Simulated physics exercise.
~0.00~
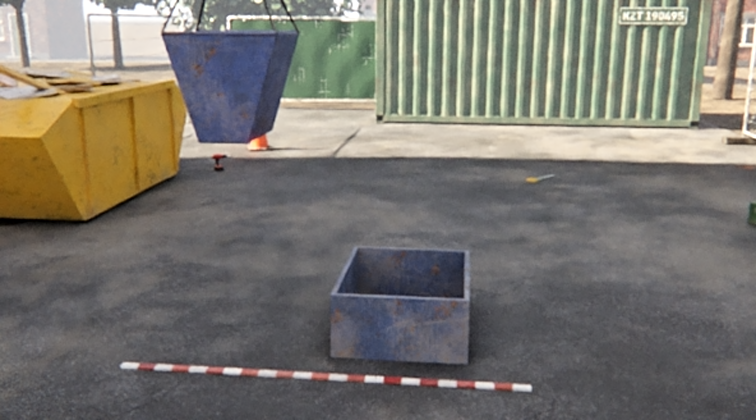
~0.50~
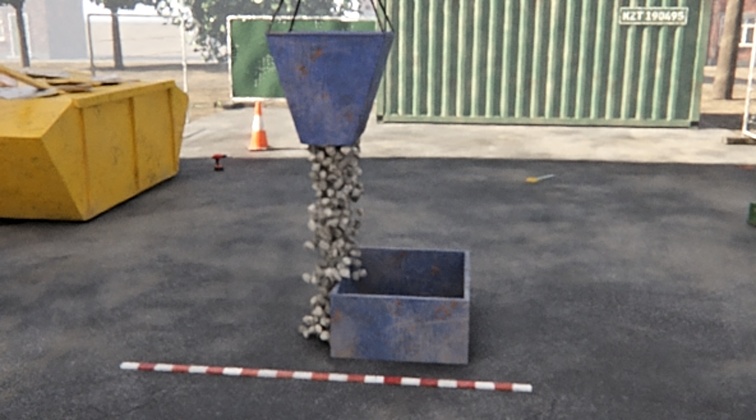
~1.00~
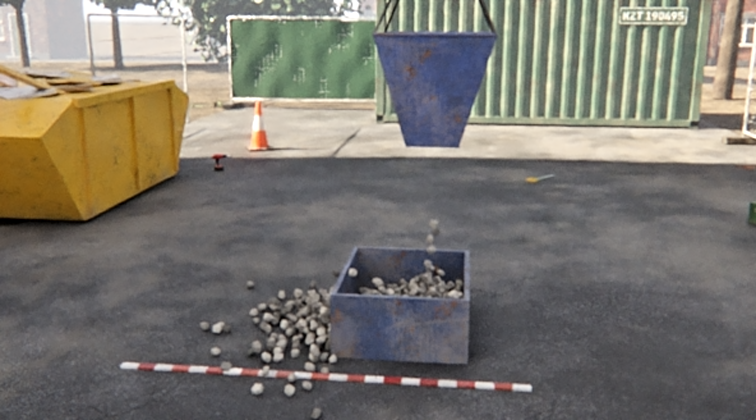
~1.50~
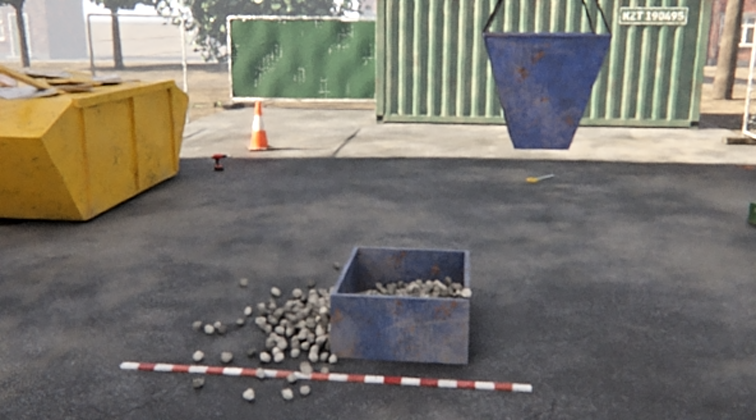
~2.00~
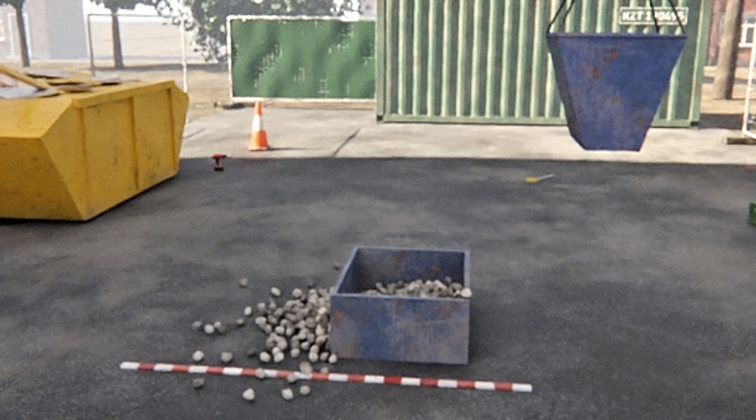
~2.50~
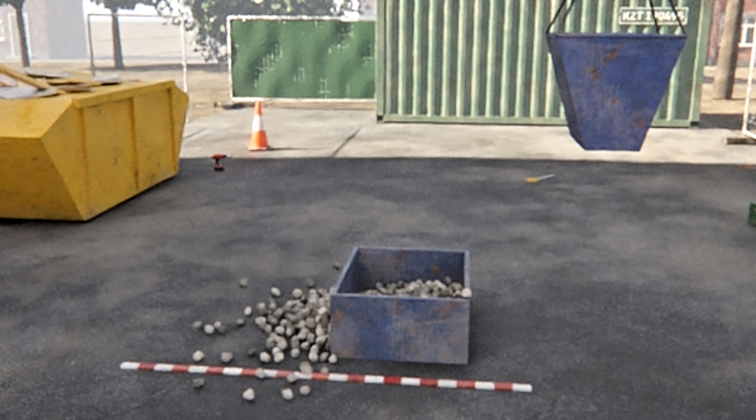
A blue skip moves right, dropping stones beside and mostly into the bin, then stops.
